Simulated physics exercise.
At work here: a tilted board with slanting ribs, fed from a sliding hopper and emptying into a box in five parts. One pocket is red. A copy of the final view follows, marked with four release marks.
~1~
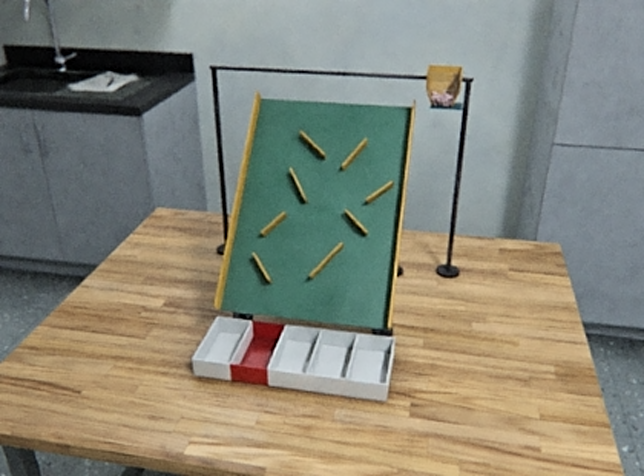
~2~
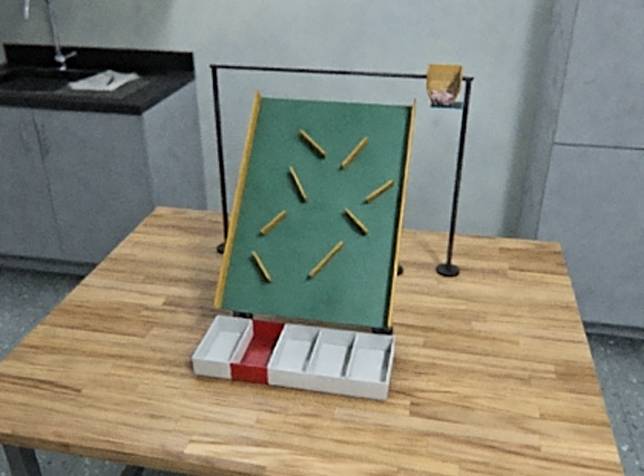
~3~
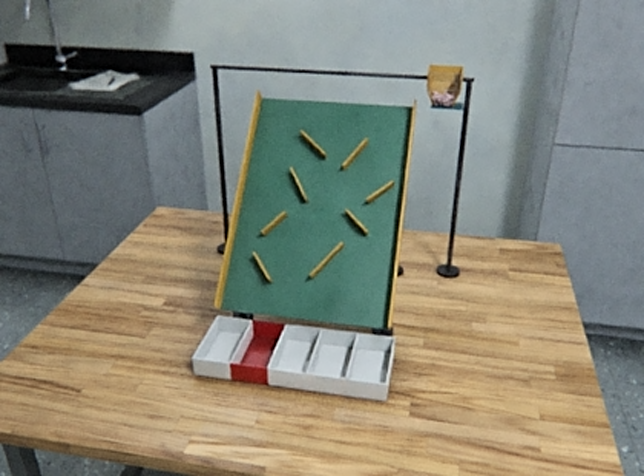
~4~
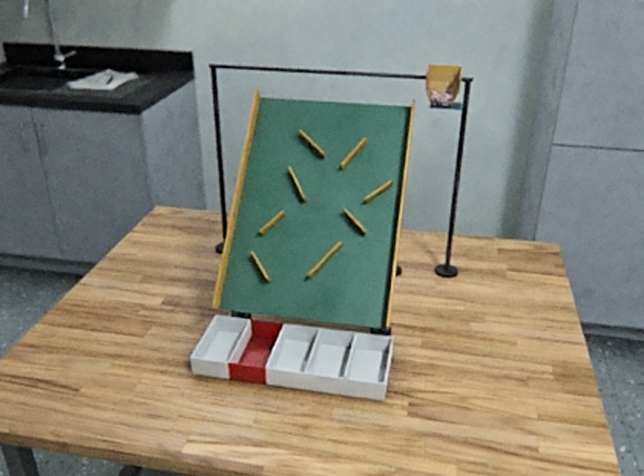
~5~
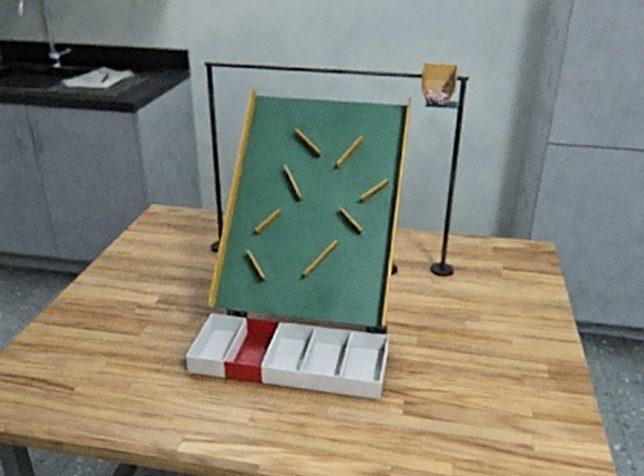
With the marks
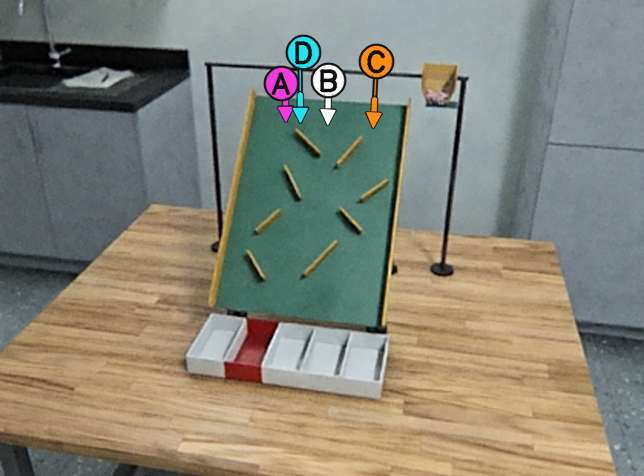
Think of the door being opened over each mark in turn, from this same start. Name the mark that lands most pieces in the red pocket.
B.
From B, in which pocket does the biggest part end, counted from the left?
The second from the left.
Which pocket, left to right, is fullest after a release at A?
The first from the left.
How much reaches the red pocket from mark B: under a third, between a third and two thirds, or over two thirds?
Between a third and two thirds.
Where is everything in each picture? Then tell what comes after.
Hopper near (444, 100), sugar pearls, door shut, in the first frame.
Ribs (300, 130) to (324, 153), (342, 165) to (366, 137), (290, 167) to (306, 198), in the second frame.
Ribs (367, 199) to (393, 181), (261, 232) to (285, 211), (346, 209) to (367, 231), in the third frame.
Ribs (252, 251) to (268, 279), (308, 275) to (341, 242), in the fourth frame.
Red pocket near (243, 371), number 2 of 5 from the left, in the fifth frame.
On the marked copy, mark A meets the board at (285, 116); mark B meets the board at (327, 119); mark C meets the board at (373, 122); mark D meets the board at (300, 117).
If A is chosen, a small share in the red pocket, close to two thirds in other pockets, close to a quarter outside the box.
If B is chosen, close to half in the red pocket, close to a quarter in other pockets, close to a quarter outside the box.
If C is chosen, close to a quarter in the red pocket, close to half in other pockets, close to a third outside the box.
If D is chosen, close to a quarter in the red pocket, close to half in other pockets, close to a third outside the box.
